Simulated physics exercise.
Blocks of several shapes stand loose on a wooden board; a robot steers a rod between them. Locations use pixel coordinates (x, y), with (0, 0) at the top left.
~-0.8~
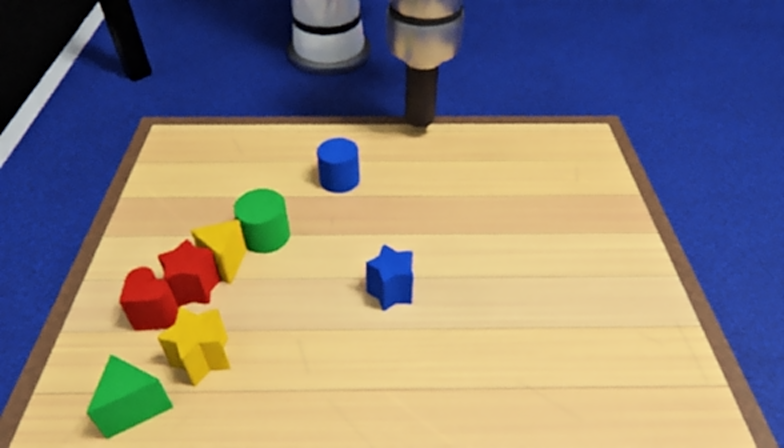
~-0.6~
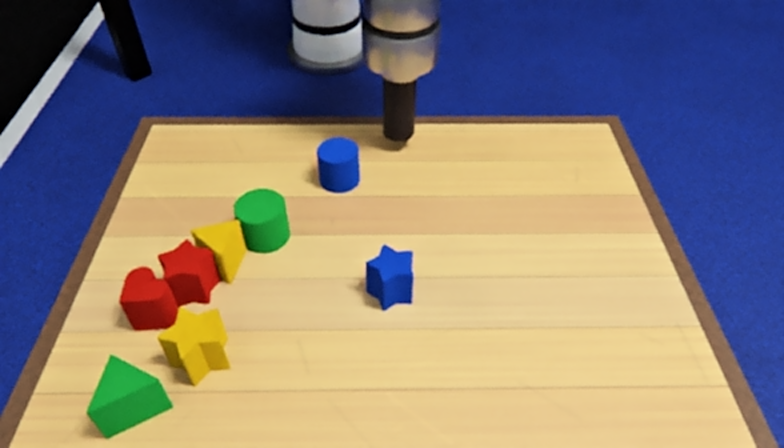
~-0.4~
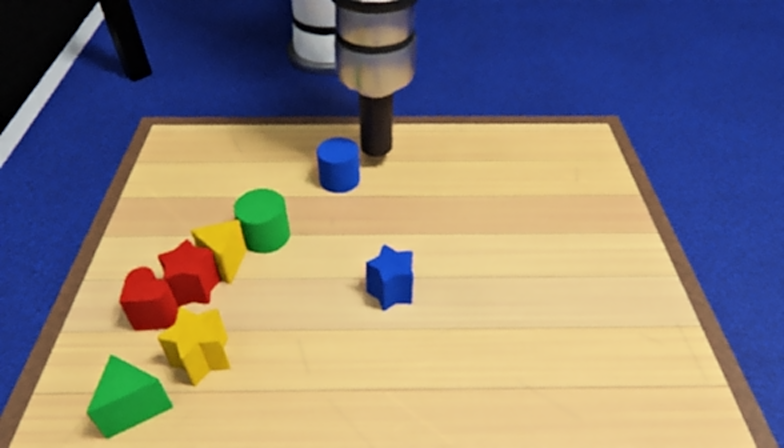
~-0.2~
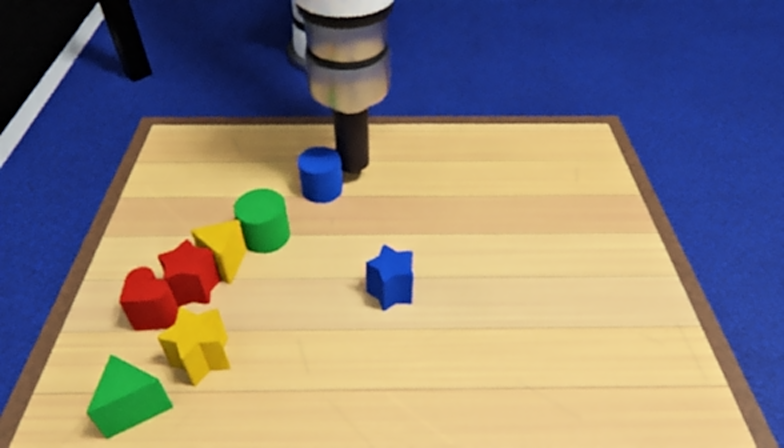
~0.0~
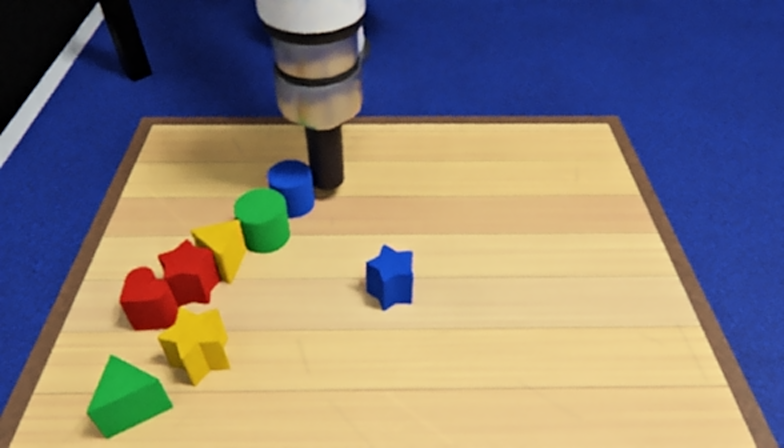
To begin with, a robot's dark rod stands at the far edge of a wooden board scattered with red, yellow, green and blue blocks. The rod moves left and toward the viewer until it meets the blue round block, then pushes it up beside the green round block while the others stay still.
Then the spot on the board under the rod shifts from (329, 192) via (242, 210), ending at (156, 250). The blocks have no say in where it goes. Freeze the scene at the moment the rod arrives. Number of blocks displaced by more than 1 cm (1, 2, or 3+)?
I think three or more will be displaced.
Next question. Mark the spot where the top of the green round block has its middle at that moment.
Around (235, 214).
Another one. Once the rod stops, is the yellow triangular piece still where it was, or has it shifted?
At the end of the path, the yellow triangular piece has moved off its old spot.
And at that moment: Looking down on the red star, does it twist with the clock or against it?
Clockwise rotation.
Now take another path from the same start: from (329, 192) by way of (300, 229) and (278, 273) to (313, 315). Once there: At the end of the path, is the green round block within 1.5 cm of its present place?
No - that is not the case.
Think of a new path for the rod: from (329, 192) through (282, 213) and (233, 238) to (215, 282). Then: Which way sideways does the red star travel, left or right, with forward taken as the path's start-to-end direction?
Off to the left side.
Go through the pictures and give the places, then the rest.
The first picture shows rod tip at (420, 119); block tops, red star at (183, 258); yellow triangular piece at (216, 234); green round block at (259, 205); blue round block at (338, 149).
The second picture shows rod at (399, 133); blocks unchanged.
The third picture shows rod at (377, 147); blocks unchanged.
The fourth picture shows rod at (353, 163); blue round block at (319, 159).
The fifth picture shows rod at (328, 179); red star at (183, 258); yellow triangular piece at (216, 234); green round block at (259, 205); blue round block at (289, 173).
On the path given first. One third of the way, rod at (268, 191); red star at (177, 263), turned 20° clockwise; yellow triangular piece at (216, 245), turned 15° clockwise; green round block at (235, 214); blue round block at (225, 183).
Two thirds of the way, rod at (208, 207); red star at (177, 263), turned 20° clockwise; yellow triangular piece at (216, 245), turned 15° clockwise; green round block at (235, 214); blue round block at (160, 200).
At the end, rod at (150, 238); red star at (177, 263), turned 20° clockwise; yellow triangular piece at (216, 245), turned 15° clockwise; green round block at (235, 214); blue round block at (101, 216).
